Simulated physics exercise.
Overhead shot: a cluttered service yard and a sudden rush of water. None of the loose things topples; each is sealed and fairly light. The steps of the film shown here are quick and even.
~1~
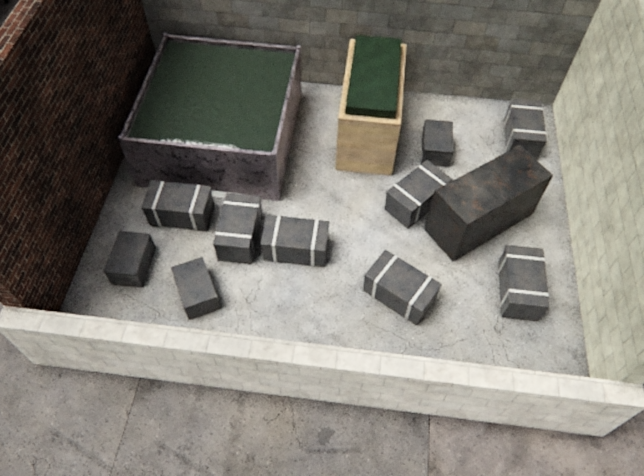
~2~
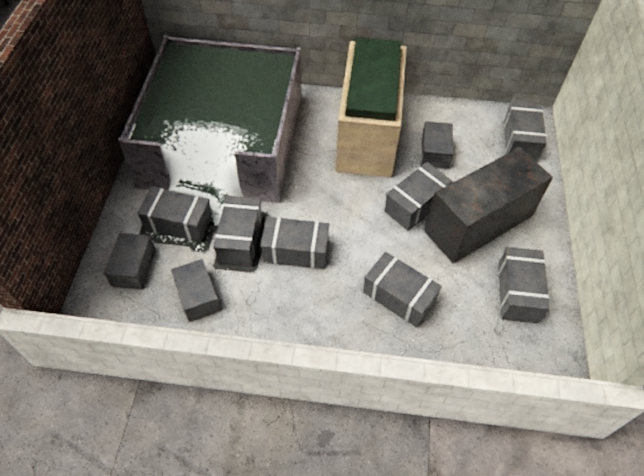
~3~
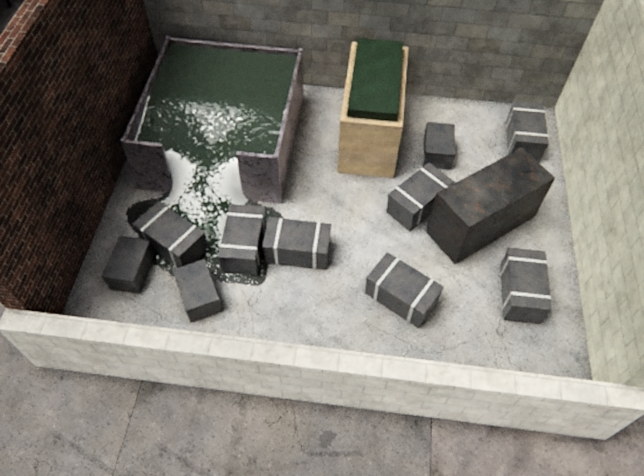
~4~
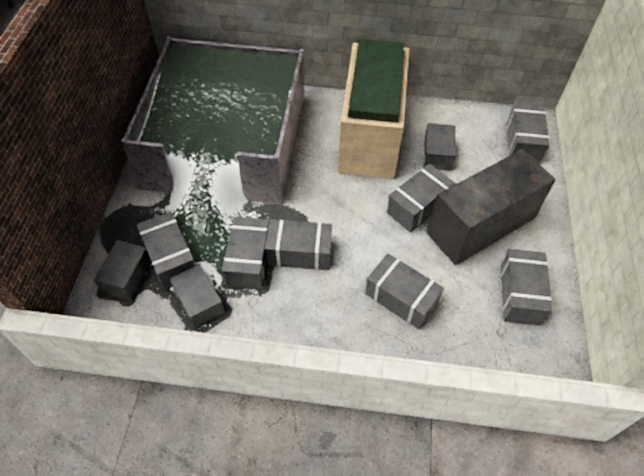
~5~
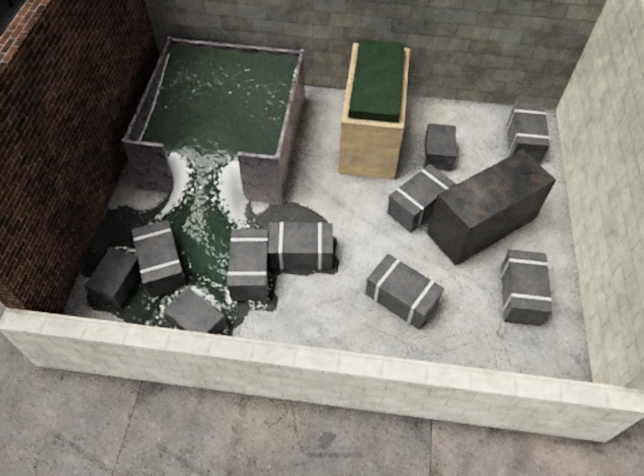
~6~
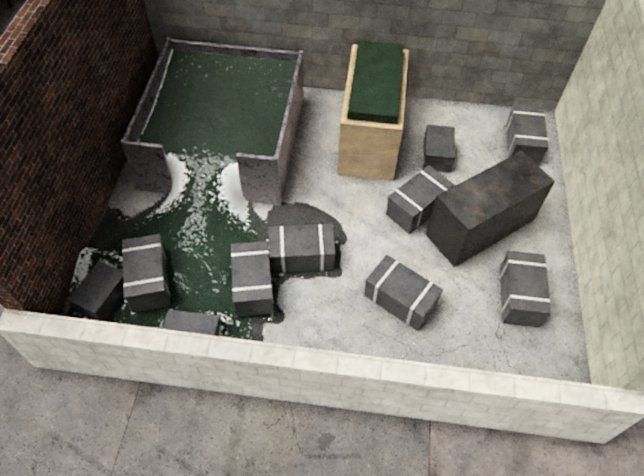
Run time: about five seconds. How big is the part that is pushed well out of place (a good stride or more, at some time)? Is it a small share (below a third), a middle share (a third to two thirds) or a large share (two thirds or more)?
A large share, two thirds or more.
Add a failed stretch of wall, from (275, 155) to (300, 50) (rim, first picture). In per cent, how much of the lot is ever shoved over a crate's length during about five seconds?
Around 50 in a hundred.
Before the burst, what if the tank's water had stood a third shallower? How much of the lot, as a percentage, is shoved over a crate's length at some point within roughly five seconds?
70 % or so.
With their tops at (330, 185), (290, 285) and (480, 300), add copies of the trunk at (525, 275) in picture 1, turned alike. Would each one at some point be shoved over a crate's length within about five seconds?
Each in turn: Stays in place, pushed clear, pushed clear.
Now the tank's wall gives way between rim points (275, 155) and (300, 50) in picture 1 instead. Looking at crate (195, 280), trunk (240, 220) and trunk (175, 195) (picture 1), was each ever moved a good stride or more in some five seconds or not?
Object by object: Less than that, less than that, less than that.
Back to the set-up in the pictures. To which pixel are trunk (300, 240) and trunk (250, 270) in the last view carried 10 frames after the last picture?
Expect them at roughly (345, 251) and roughly (393, 294).
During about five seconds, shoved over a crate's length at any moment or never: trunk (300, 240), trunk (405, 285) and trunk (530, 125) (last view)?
Object by object as listed: Got well clear, then got well clear, then kept nearby.
A moment on, 4 of 10 are well off their spots; 4 afloat.
Next, 4 of 10 are well off their spots; 3 afloat.
Later, 6 of 10 are well off their spots; 7 afloat.
In the end, 7 of 10 are well off their spots, and 7 have been at some point; 6 afloat.
